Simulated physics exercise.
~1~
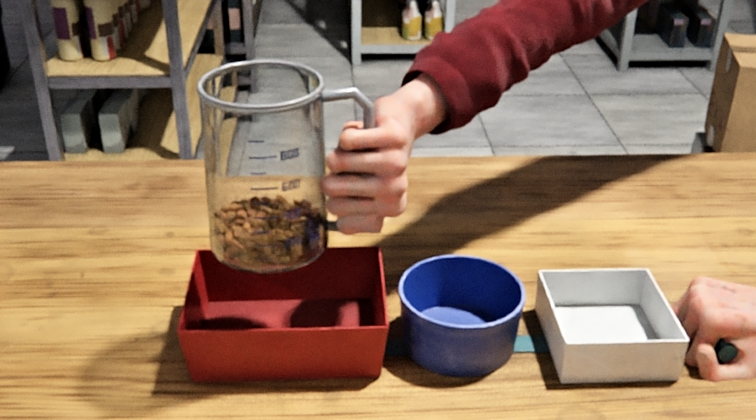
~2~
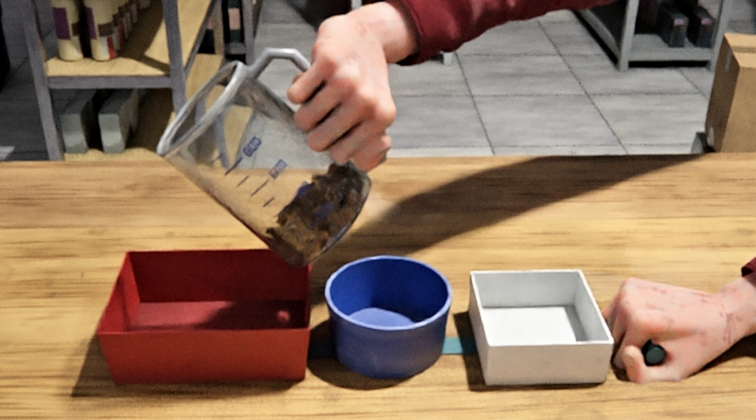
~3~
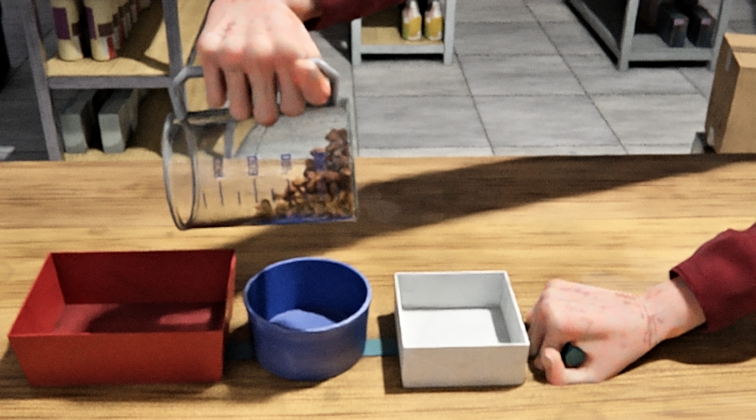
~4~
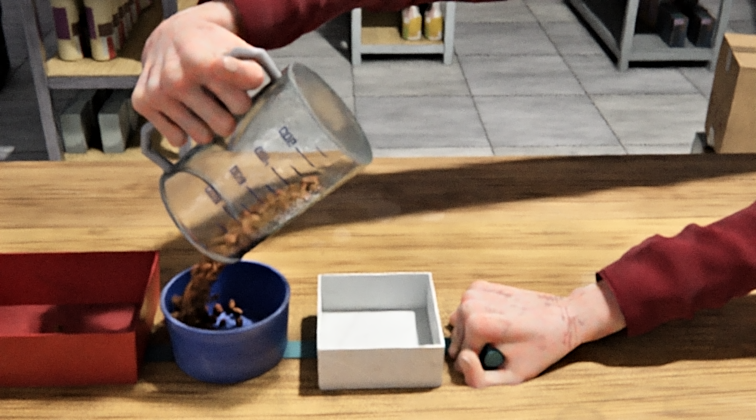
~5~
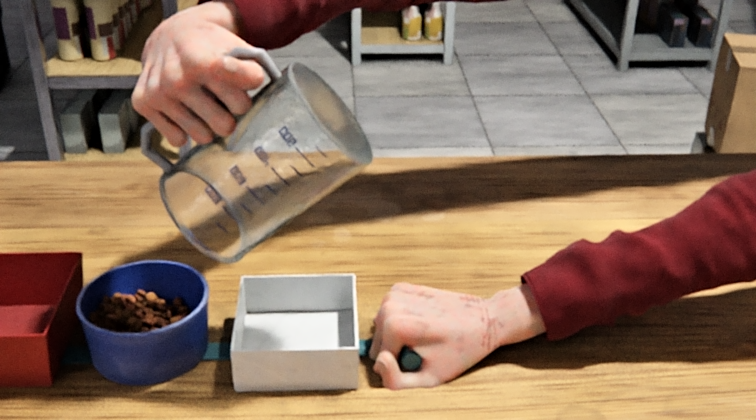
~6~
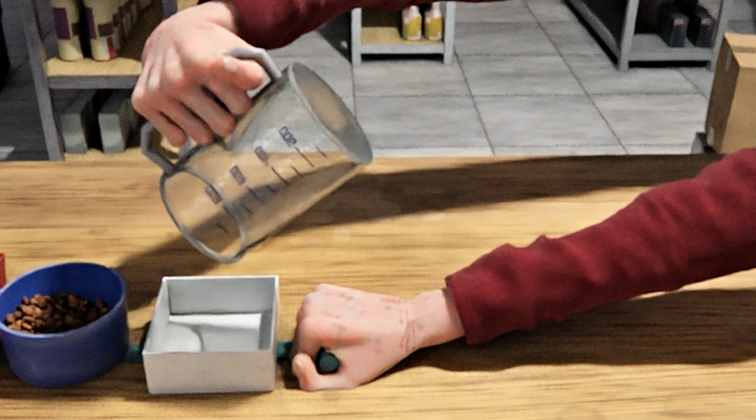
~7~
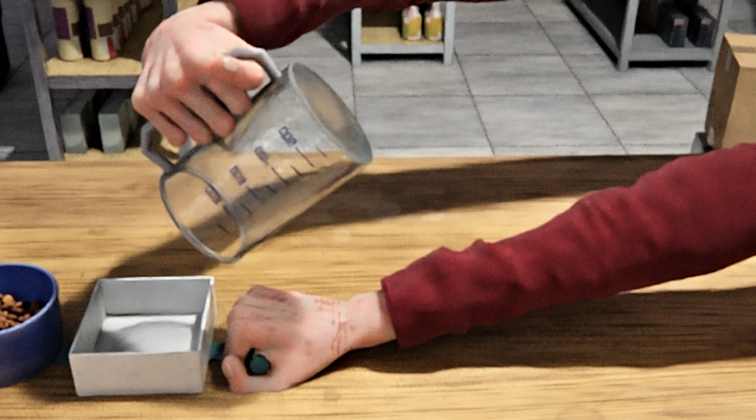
At first, a hand holds a clear jug of brown kibble upright above a wooden table, where a red tin, a blue dish and a white tin stand in a row. The other hand draws the row steadily to the left while the jug tips over onto its side, still holding its load. As the jug tilts further, the kibble pours down into the blue dish passing below. The emptied jug then stays tilted in place while the row keeps sliding left. The red tin leaves the view, and finally the blue dish sits partly out of sight with its kibble, beside the empty white tin.
